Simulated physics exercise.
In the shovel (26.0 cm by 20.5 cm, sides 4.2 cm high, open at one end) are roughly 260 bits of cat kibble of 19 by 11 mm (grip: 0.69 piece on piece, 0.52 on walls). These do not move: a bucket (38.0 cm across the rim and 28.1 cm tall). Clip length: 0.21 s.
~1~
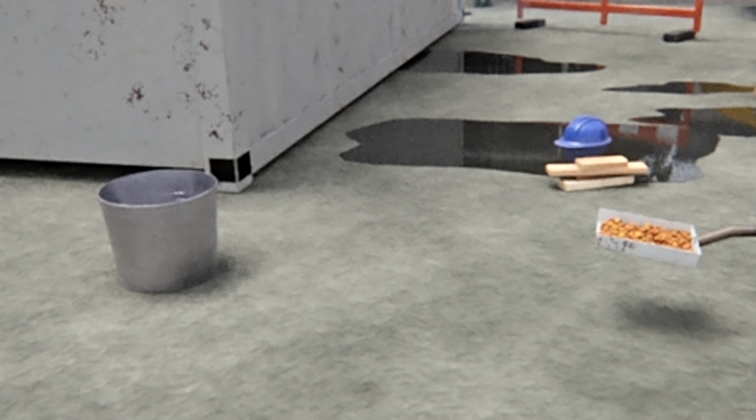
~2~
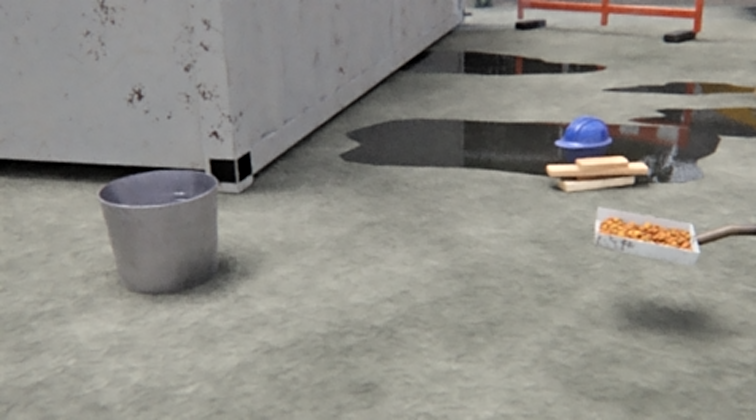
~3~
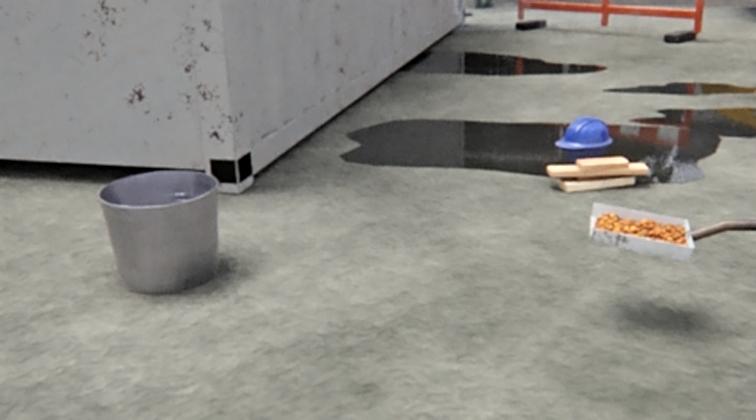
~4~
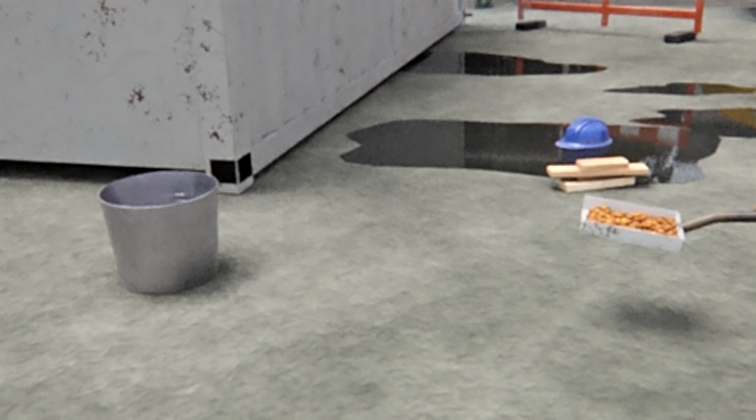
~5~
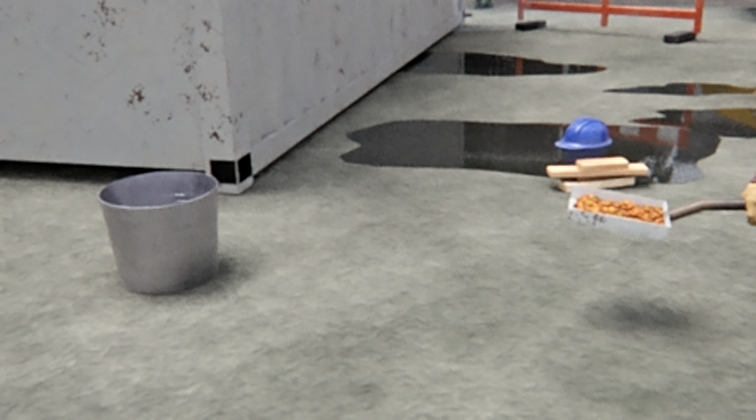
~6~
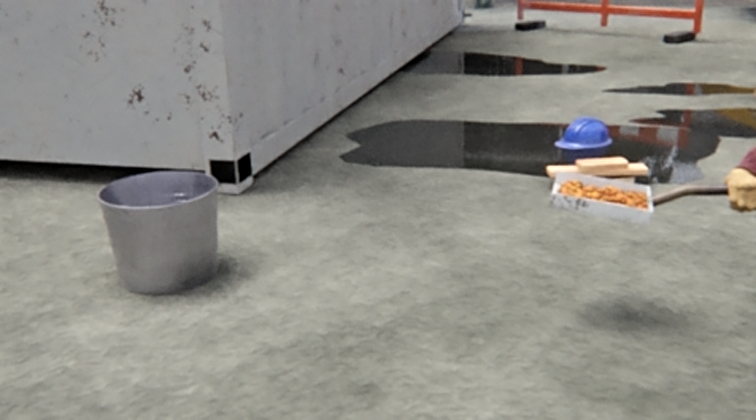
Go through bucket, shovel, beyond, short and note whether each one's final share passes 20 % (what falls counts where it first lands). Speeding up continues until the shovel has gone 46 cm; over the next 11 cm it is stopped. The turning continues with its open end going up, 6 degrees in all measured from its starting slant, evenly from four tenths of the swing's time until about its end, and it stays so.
Bucket stays at or below it, shovel stays at or below it, beyond stays at or below it, short passes it.
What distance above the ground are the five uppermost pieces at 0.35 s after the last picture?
Roughly 70 centimetres up.
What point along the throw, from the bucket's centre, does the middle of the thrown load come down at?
Roughly 20 centimetres short of the centre.
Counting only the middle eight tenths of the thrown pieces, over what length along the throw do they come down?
About 10 cm.
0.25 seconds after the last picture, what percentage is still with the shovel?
Around 55 percent.
Then, 0.13 s after the last picture, tilt 11 degrees; shovel 100 %; middle of all pieces near (530, 135).
Then, 0.25 s after the last picture, tilt 14 degrees; shovel 55 %, in the air 45 %; middle of all pieces near (453, 90).
Then, 0.35 s after the last picture, tilt 14 degrees; in the air 100 %; middle of all pieces near (387, 86).
Then, 0.45 s after the last picture, tilt 14 degrees; in the air 100 %; middle of all pieces near (325, 115).
In the end, bucket 0 %, shovel 0 %, beyond 0 %, short 100 %.
